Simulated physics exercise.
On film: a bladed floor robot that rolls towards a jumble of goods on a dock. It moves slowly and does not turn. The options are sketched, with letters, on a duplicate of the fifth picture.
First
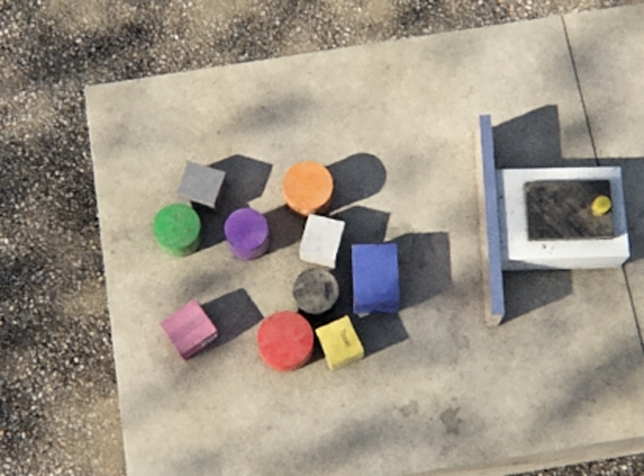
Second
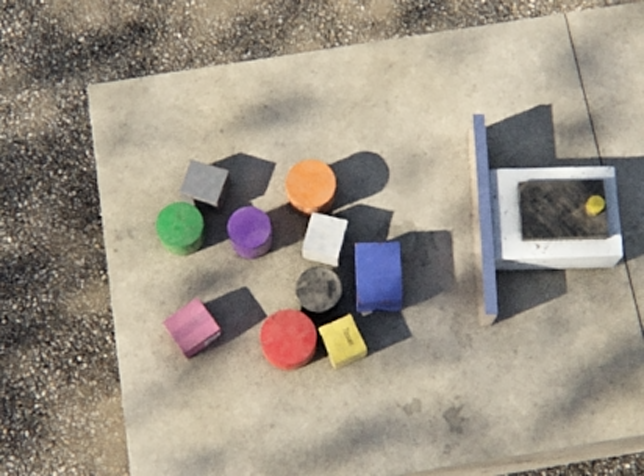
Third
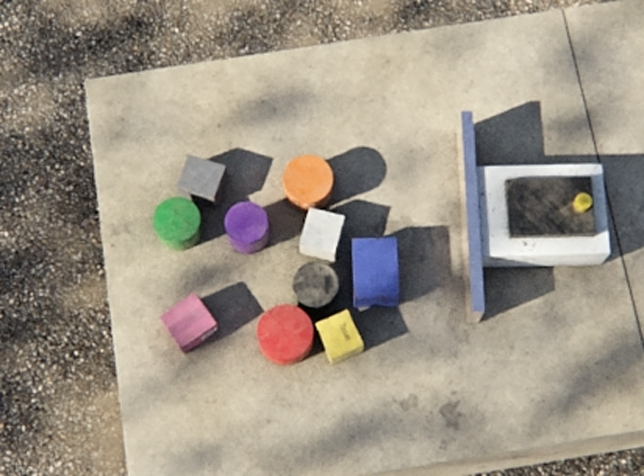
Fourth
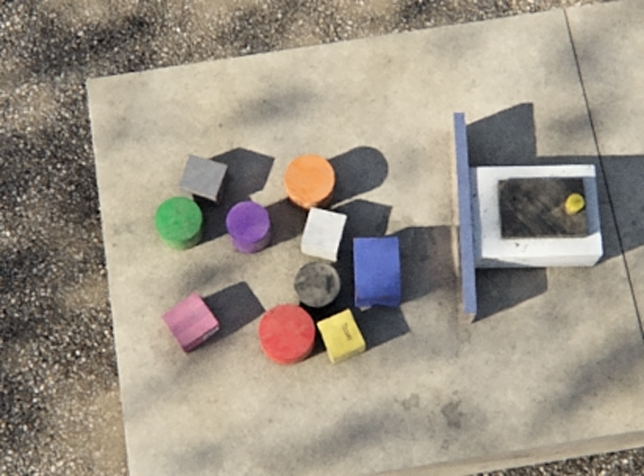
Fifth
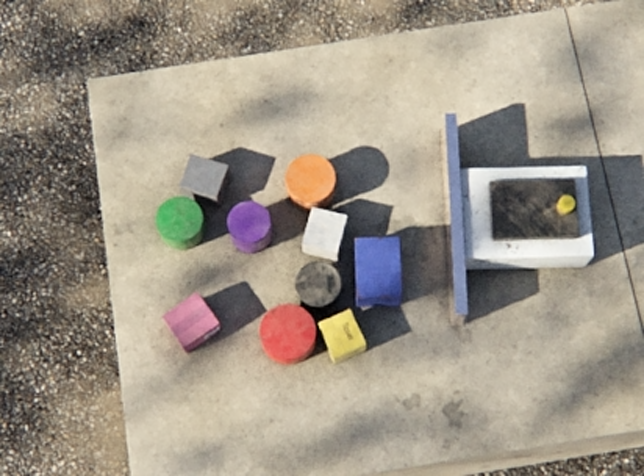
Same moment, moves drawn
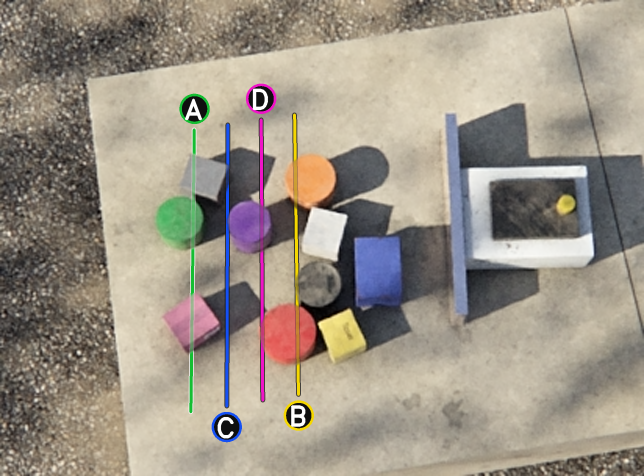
A white machine with a wide blue blade on its front moved slowly left across a concrete slab, drawing a little closer to a group of colored blocks and cylinders that stayed still.
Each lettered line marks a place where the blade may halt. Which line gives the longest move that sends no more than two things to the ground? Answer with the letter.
It can go as far as A.
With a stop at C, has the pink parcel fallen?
By then, no.
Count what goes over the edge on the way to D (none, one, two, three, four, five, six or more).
By then, none.
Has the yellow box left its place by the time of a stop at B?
By then, yes.
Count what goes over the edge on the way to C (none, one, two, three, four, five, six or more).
In all, none.
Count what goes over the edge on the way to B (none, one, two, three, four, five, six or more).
By then, none.
On the marked copy, A at (193, 266); B at (296, 250); C at (227, 260); D at (262, 255).
With A. Early on, robot (432, 224); black pail (289, 285); blue crate (334, 279).
Further on, robot (338, 239); green canister (159, 222); pink parcel (182, 322).
At the end, robot (264, 250); green canister (107, 208); pink parcel (125, 331); none fallen.
As for the rest, B is within the limit but short; C is within the limit but short; D is within the limit but short.
